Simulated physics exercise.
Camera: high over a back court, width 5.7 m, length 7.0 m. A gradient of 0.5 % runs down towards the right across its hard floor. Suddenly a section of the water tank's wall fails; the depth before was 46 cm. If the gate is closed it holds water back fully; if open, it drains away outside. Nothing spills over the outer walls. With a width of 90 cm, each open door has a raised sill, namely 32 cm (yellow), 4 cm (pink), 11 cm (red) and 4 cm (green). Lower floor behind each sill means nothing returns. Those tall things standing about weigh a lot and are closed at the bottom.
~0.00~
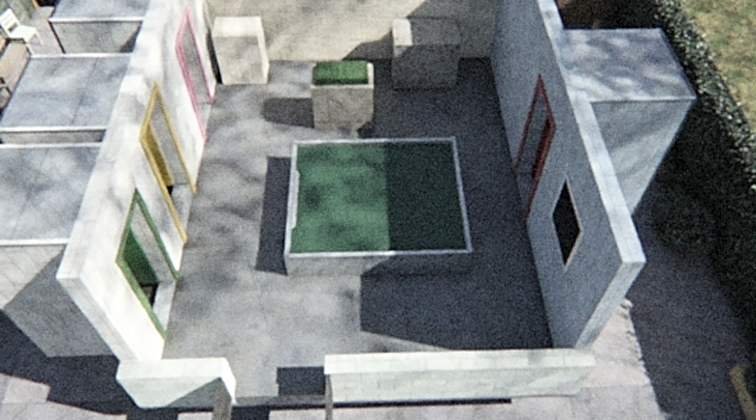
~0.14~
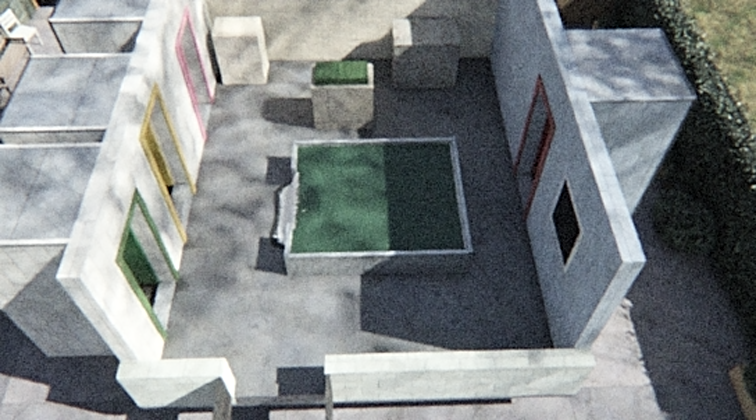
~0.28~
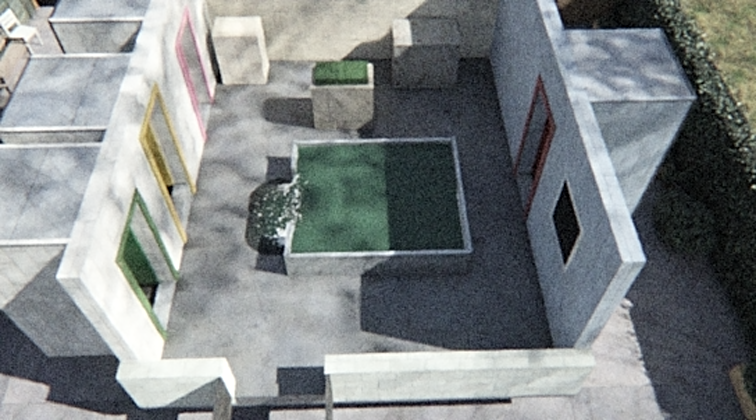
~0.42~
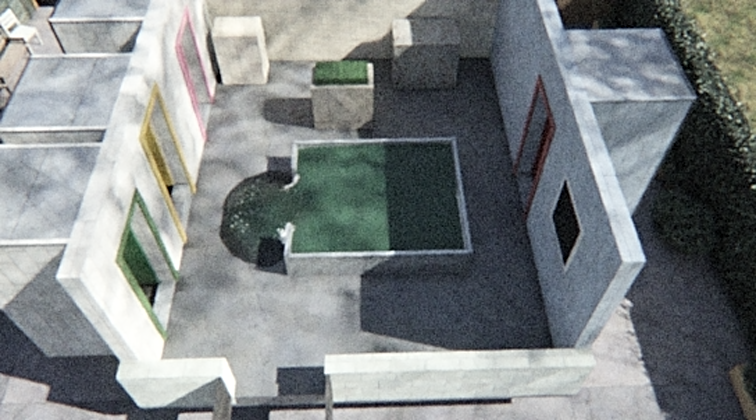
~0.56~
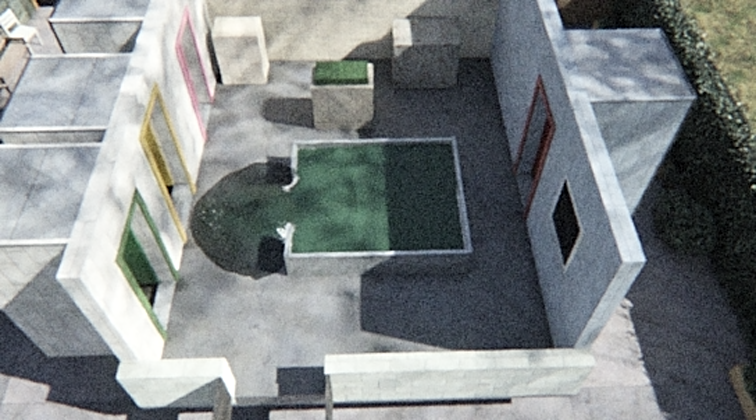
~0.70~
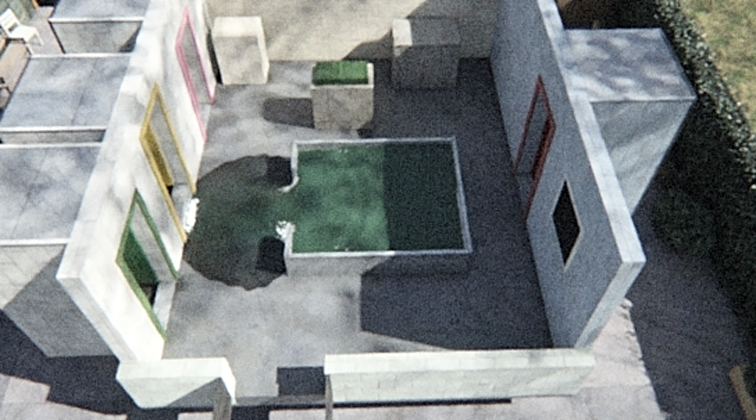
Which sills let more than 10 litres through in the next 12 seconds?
My prediction: Yellow door: Short of the set amount, pink door: Beyond the set amount, red door: Short of the set amount, green door: Beyond the set amount.
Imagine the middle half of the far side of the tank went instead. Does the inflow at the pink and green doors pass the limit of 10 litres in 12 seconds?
Pink: Beyond limit; green: Within limit.
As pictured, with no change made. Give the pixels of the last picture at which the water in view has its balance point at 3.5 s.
It lies at roughly (315, 211) in pixels.
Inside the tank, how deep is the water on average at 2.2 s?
Roughly 33 centimetres.
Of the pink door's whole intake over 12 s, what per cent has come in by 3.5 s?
By then it's near 20% of the total.
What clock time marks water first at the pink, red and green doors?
So pink at 1.6 s, red at 7.5 s, and green at 1.2 s.
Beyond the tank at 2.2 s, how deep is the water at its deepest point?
Peak depth: Approx. 30 cm.
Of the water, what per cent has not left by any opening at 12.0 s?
Remaining: Roughly 88 %.
After 1.4 s water covers 15 % of the floor and is deepest (29 cm) near (190, 217); yellow door 28 cm at the sill, 0 L in, pink door not reached, red door not reached, green door 7 cm at the sill, 0 L in.
After 2.2 s water covers 25 % of the floor and is deepest (30 cm) near (190, 217); yellow door 29 cm at the sill, 0 L in, pink door 7 cm at the sill, 0 L in, red door not reached, green door 11 cm at the sill, 11 L in.
After 3.5 s water covers 40 % of the floor and is deepest (24 cm) near (200, 217); yellow door 23 cm at the sill, 0 L in, pink door 8 cm at the sill, 8 L in, red door not reached, green door 10 cm at the sill, 39 L in.
After 7.0 s water covers 80 % of the floor and is deepest (16 cm) near (159, 370); yellow door 15 cm at the sill, 0 L in, pink door 6 cm at the sill, 22 L in, red door not reached, green door 7 cm at the sill, 79 L in.
After 12.0 s water covers 100 % of the floor and is deepest (12 cm) near (528, 245); yellow door 9 cm at the sill, 0 L in, pink door 5 cm at the sill, 34 L in, red door 10 cm at the sill, 0 L in, green door 5 cm at the sill, 98 L in.
